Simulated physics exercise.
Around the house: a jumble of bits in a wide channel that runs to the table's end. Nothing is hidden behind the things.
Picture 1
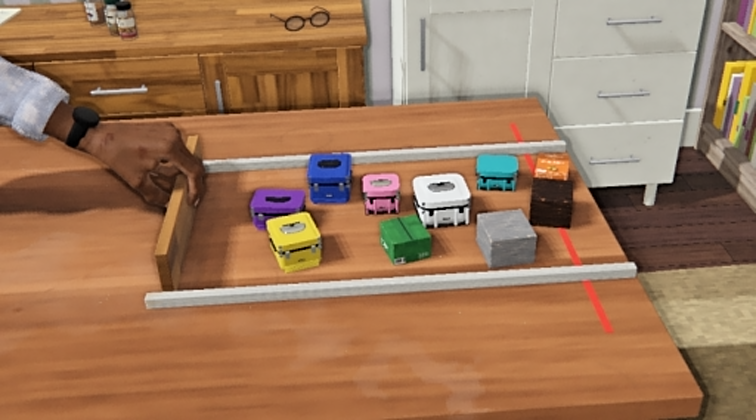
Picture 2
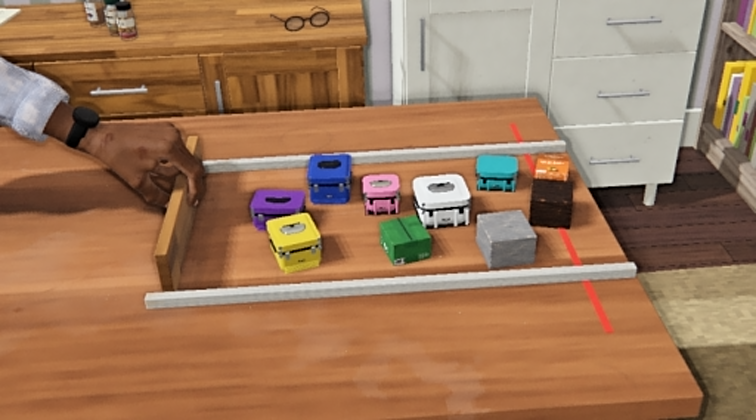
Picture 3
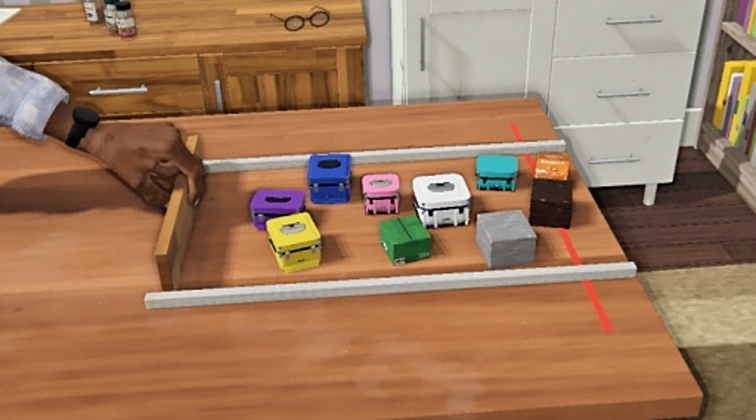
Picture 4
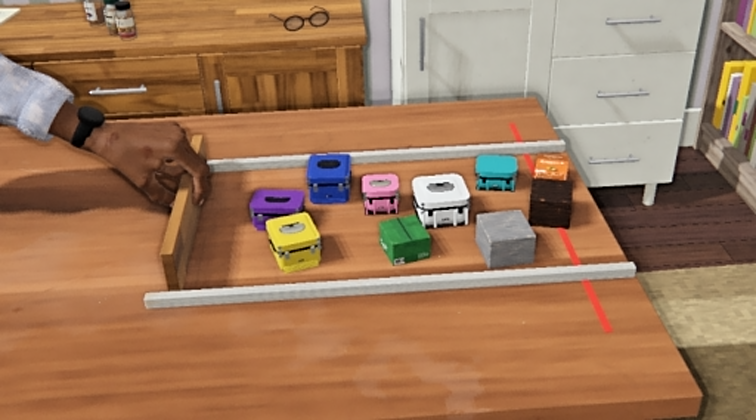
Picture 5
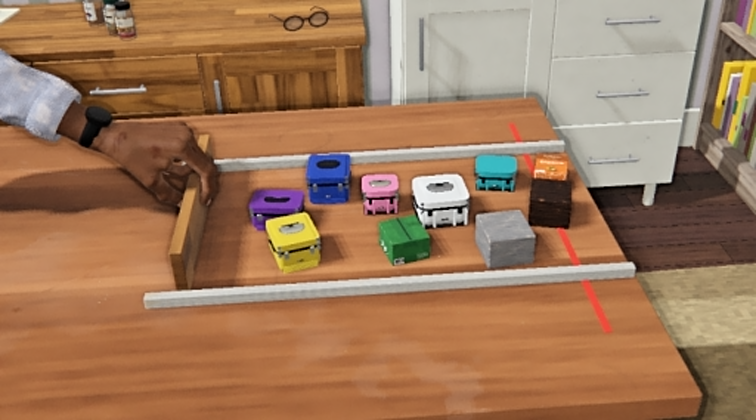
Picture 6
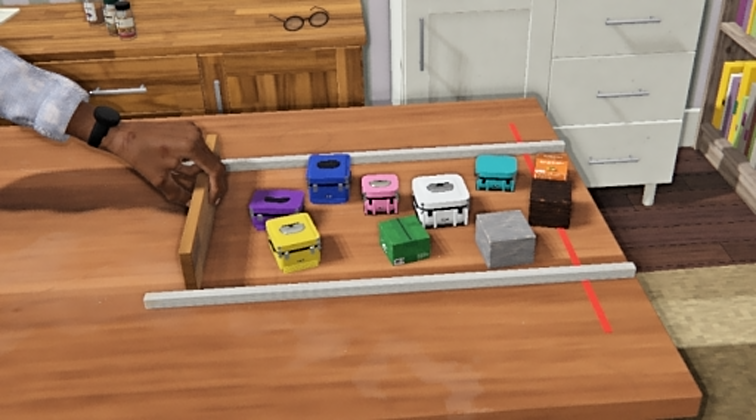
In a room with wooden and white drawers behind, a tabletop is seen from above at an angle, the view fixed. Between two pale rails sit purple, yellow, blue, pink, green, white, grey, turquoise, orange and dark boxes or cases, the last two near a red line at right. At left, a hand holding an upright wooden board slides it slightly rightward, while the boxes barely move.
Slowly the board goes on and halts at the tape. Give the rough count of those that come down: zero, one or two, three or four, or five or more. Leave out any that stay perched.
As it turns out, the number that fall off is five or more.
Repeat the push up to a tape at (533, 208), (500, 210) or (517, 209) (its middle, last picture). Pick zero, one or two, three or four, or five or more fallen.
One after another: Three or four; one to two; three or four.
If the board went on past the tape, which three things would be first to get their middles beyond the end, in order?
The order is the black block, then the orange box, then the grey block.
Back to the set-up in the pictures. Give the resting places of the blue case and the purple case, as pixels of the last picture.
Near (558, 164) and (571, 188).
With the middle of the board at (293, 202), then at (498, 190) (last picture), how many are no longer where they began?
The counts are 2 and 10.
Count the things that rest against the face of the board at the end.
3 of them.
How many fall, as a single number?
Fallen: 7.
A little later, none off yet; orange box at rest near (551, 173); black block at rest near (550, 203); turquoise case at rest near (496, 174).
Next, none off yet; orange box at rest near (551, 173); black block at rest near (550, 203); turquoise case at rest near (498, 173).
Later still, none off yet; orange box shifted about its own width near (580, 170); black block shifted about its own width near (612, 206); turquoise case shifted well along near (552, 159).
When it is over, the number that fall off is five or more; down, pink case, green box, white case, grey block, turquoise case, black block and orange box.
